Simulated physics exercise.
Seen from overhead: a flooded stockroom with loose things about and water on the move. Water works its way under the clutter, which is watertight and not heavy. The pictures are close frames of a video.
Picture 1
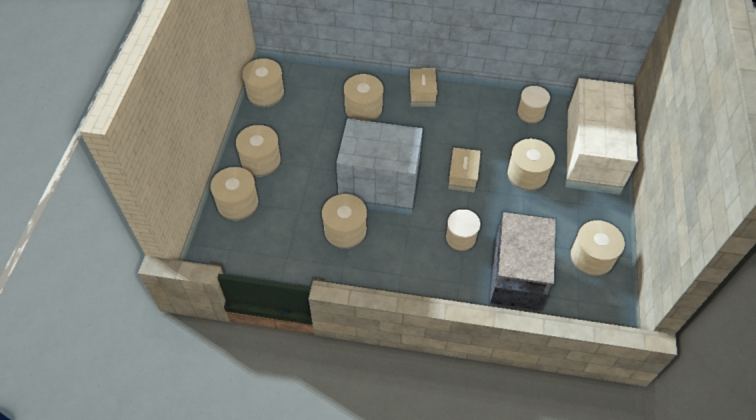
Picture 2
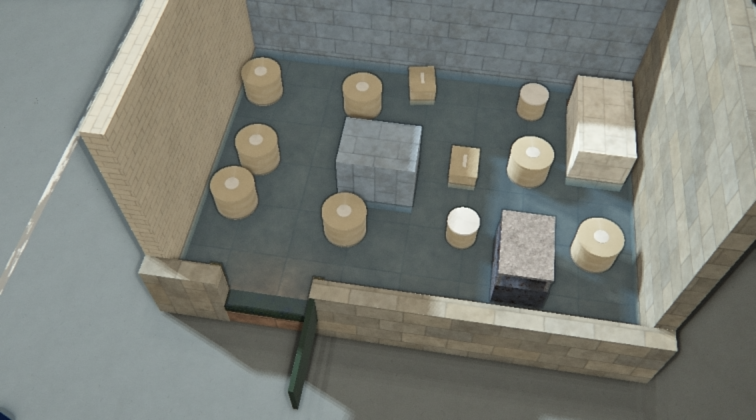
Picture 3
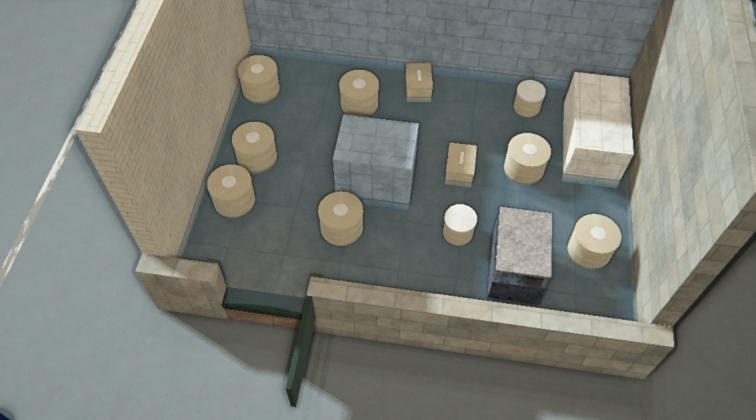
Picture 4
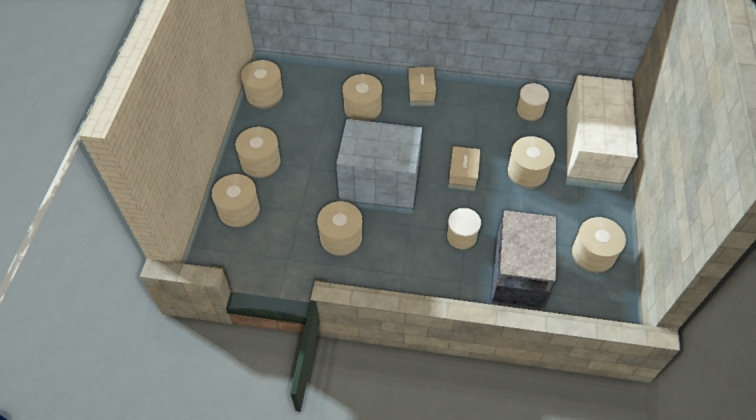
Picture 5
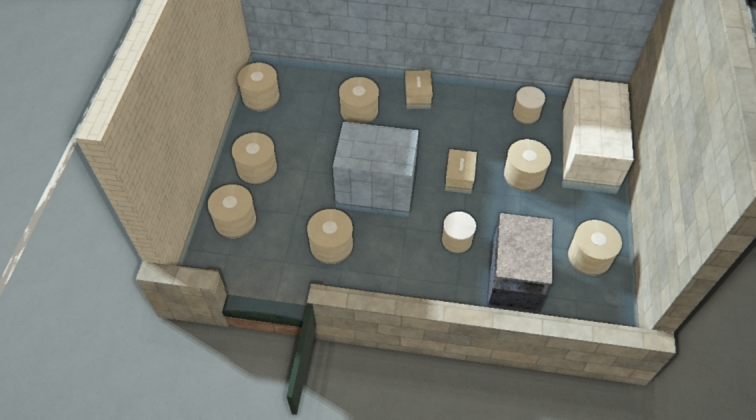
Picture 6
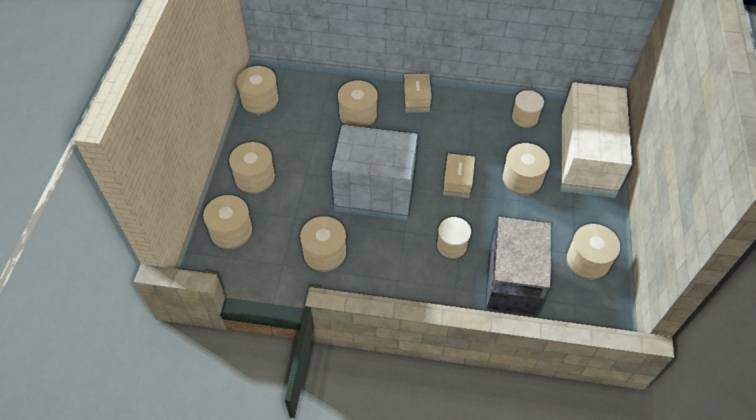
A walled room with a wet-looking floor held round tubs, small boxes and large blocks; the dark gate at the front swung open outward, then a few tubs drifted slightly toward the front wall.
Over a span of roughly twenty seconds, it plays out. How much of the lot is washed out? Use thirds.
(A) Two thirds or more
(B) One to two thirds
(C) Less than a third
The answer is B.
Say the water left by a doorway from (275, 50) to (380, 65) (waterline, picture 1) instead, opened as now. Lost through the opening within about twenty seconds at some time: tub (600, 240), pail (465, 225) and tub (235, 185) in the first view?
Sequentially: Remains indoors, remains indoors, leaves the room.
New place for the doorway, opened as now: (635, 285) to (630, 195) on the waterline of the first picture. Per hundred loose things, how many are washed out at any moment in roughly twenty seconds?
That would be near 50 per cent of the things.
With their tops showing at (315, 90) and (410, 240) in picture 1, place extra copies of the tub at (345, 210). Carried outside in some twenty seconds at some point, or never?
Swept away; swept away.
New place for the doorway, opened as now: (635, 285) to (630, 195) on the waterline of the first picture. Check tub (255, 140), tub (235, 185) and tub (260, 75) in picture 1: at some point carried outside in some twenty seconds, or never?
Item one doesn't escape, item two doesn't escape, item three doesn't escape.
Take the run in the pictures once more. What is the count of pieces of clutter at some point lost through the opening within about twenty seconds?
5 in all.
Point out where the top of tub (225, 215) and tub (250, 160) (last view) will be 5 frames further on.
Approximately (224, 254) for one and (236, 192) for the other.
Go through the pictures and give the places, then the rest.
The first frame shows a tub at (344, 212) floats; a tub at (233, 184) floats; 0 of 11 have shifted.
The second frame shows a tub at (344, 211), afloat; a tub at (232, 184) floats; 0 of 11 have shifted.
The third frame shows a tub at (341, 210) floats; a tub at (229, 182), afloat; 0 of 11 have shifted.
The fourth frame shows a tub at (340, 220) floats, close to its start; a tub at (234, 192) floats, close to its start; 2 of 11 have shifted.
The fifth frame shows a tub at (330, 228) floats, close to its start; a tub at (230, 202), afloat, close to its start; 2 of 11 have shifted.
The sixth frame shows a tub at (323, 235), afloat, close to its start; a tub at (226, 213), afloat, close to its start; 4 of 11 have shifted.
A moment on, 1 of 11 are out; 10 afloat.
Next, 3 of 11 are out; 8 afloat.
Later, 4 of 11 are out; 6 afloat.
In the end, 5 of 11 are out; 4 afloat.
